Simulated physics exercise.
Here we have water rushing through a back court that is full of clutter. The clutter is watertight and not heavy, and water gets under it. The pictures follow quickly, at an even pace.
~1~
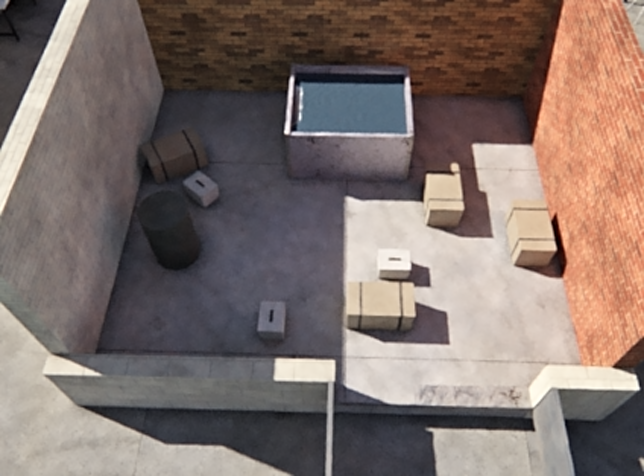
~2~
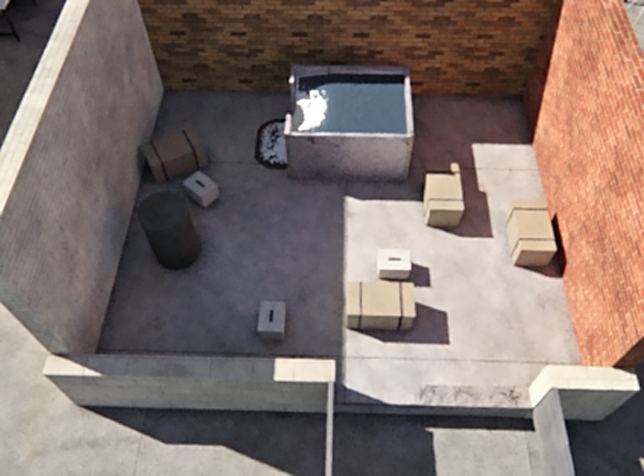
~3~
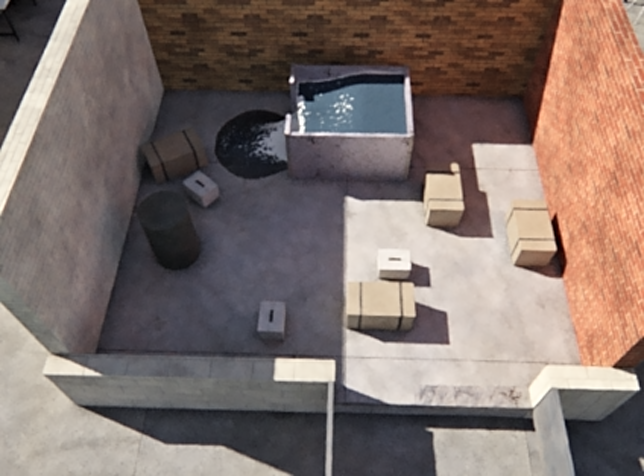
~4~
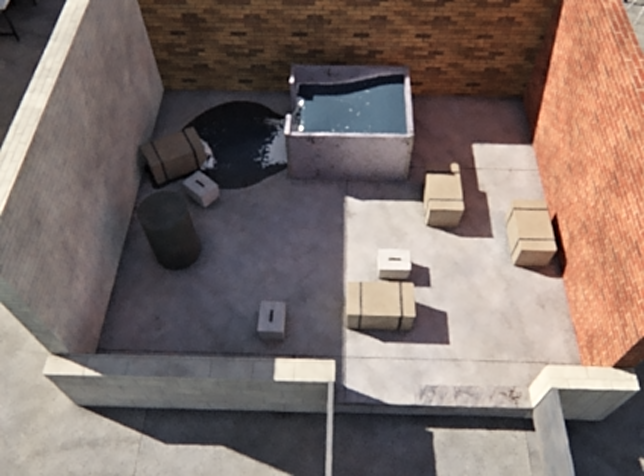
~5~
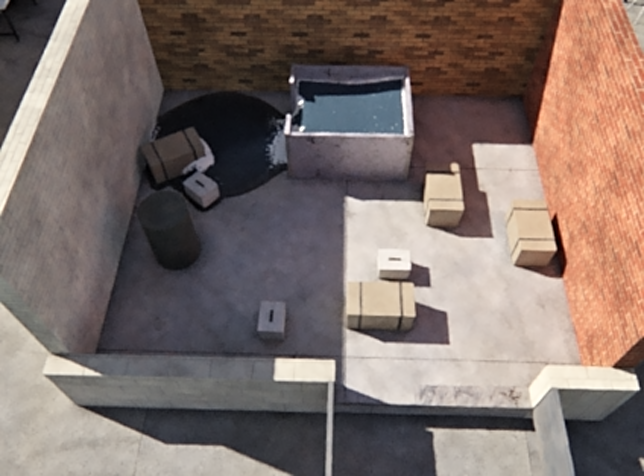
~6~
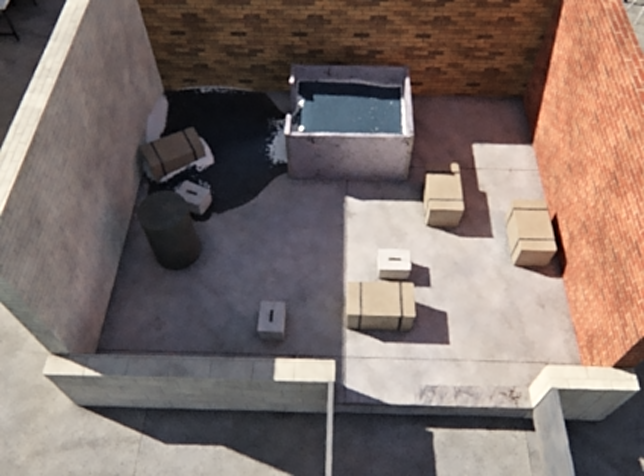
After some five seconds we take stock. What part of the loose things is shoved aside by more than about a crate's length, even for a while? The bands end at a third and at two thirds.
That comes to between one and two thirds.
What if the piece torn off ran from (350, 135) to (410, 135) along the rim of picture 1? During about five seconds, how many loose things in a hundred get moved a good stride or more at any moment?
Roughly 40 per cent.
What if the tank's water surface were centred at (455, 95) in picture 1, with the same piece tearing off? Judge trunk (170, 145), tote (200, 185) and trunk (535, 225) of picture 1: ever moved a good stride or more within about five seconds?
One after the other: Shifted that much, that far or more, never so far.
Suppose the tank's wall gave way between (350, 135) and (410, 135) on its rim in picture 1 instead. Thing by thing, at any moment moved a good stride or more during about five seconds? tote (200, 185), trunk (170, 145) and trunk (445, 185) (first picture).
As listed: Not that far, less than that, less than that.
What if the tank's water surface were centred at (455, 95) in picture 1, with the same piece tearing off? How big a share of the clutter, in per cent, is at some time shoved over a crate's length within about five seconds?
About 40 per cent.
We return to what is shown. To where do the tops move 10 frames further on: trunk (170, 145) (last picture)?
Near (166, 200).
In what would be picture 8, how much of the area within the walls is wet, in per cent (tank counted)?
Close to 25 %.
A moment on, 1 of 7 are well off their spots; 0 afloat.
Next, 2 of 7 are well off their spots; 0 afloat.
Later, 2 of 7 are well off their spots; 2 afloat.
In the end, 3 of 7 are well off their spots, and 3 have been at some point; 2 afloat.
